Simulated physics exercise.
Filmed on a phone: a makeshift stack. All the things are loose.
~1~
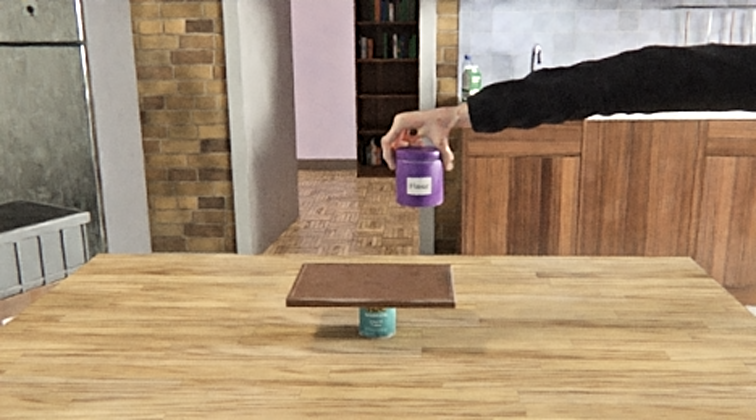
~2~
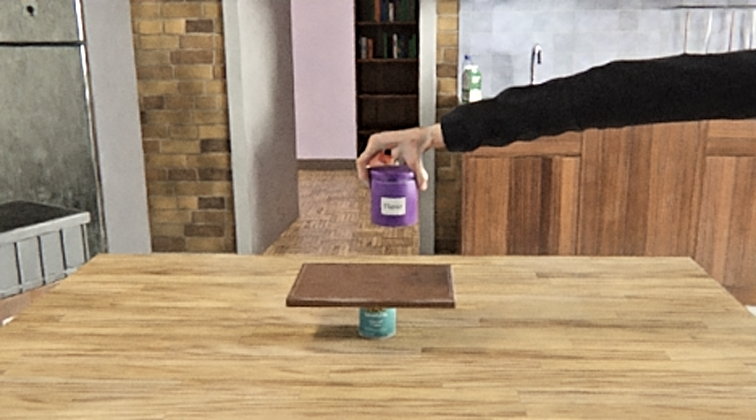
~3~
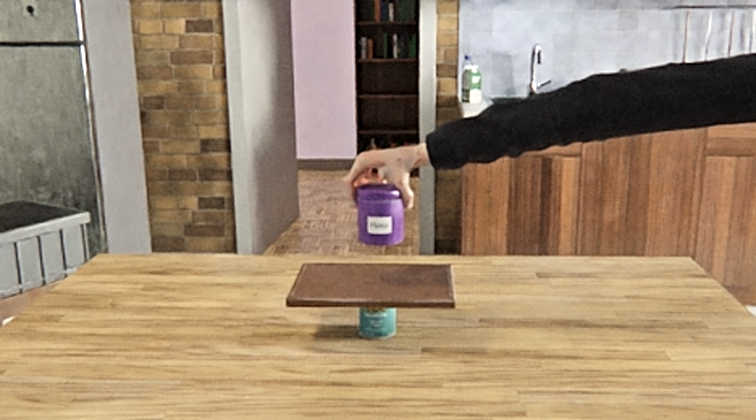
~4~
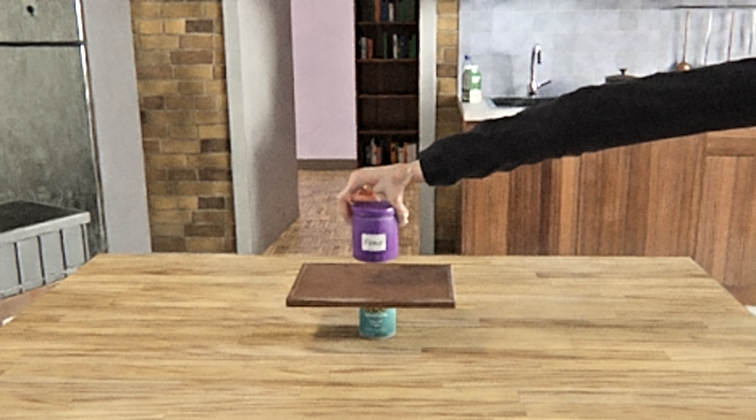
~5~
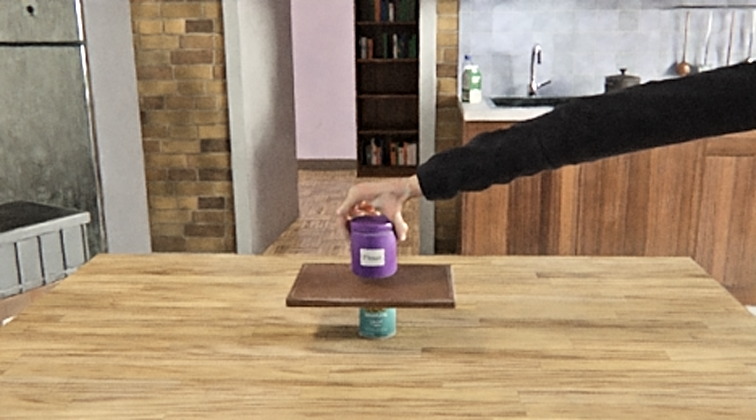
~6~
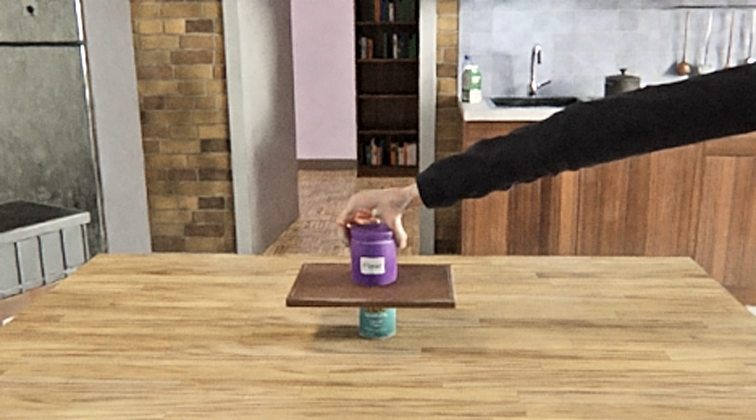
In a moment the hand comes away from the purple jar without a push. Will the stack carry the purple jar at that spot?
Outcome: The stack holds.
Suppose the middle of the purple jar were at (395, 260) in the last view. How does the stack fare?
Then it stays up.
Then, 0.30 s later than the last frame, all is still.
Then, 0.70 s later than the last frame, purple jar resting near (374, 254).
When it is over, all 3 as before. End places, in pixels of the last picture, purple jar near (374, 254). The stack stays up.
